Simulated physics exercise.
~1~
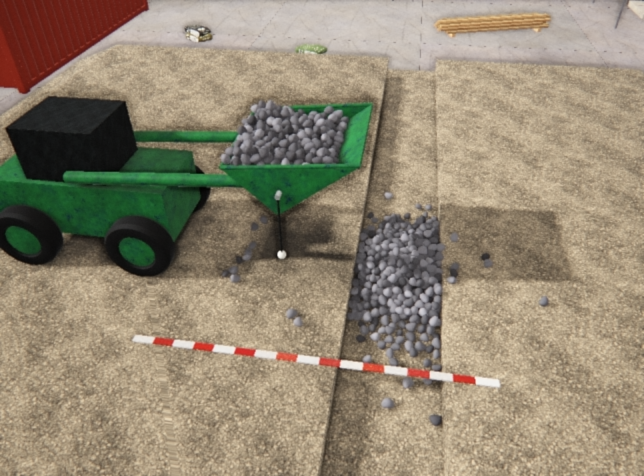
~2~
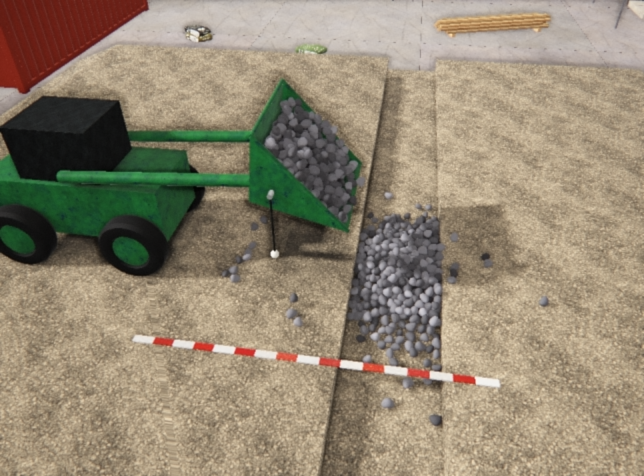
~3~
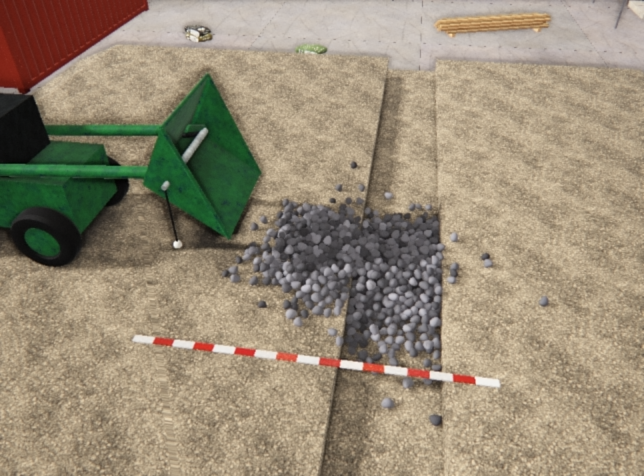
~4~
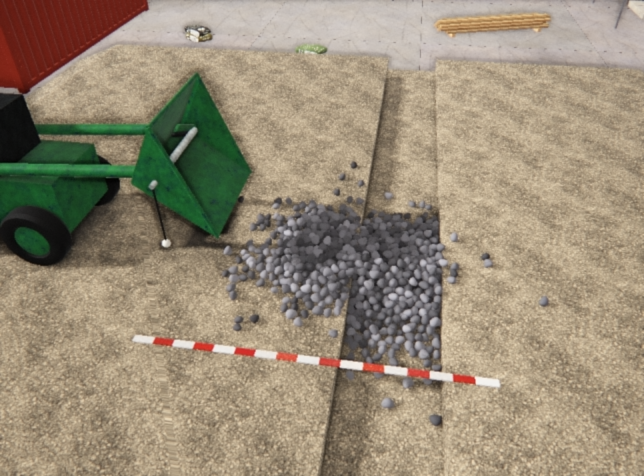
The clip opens with a green wheeled machine holding a raised bucket full of grey stones beside a straight-sided trench, where an earlier load already lies behind a red and white striped staff. The bucket tips forward toward the trench, and its stones lean against the lowered front edge. The machine then backs away to the left as the bucket tilts further and the stones pour out. Some land in the trench, but many pile up on the sandy ground short of it. At the end the emptied bucket hangs steeply tilted, with a wide heap spread across the trench's near edge.
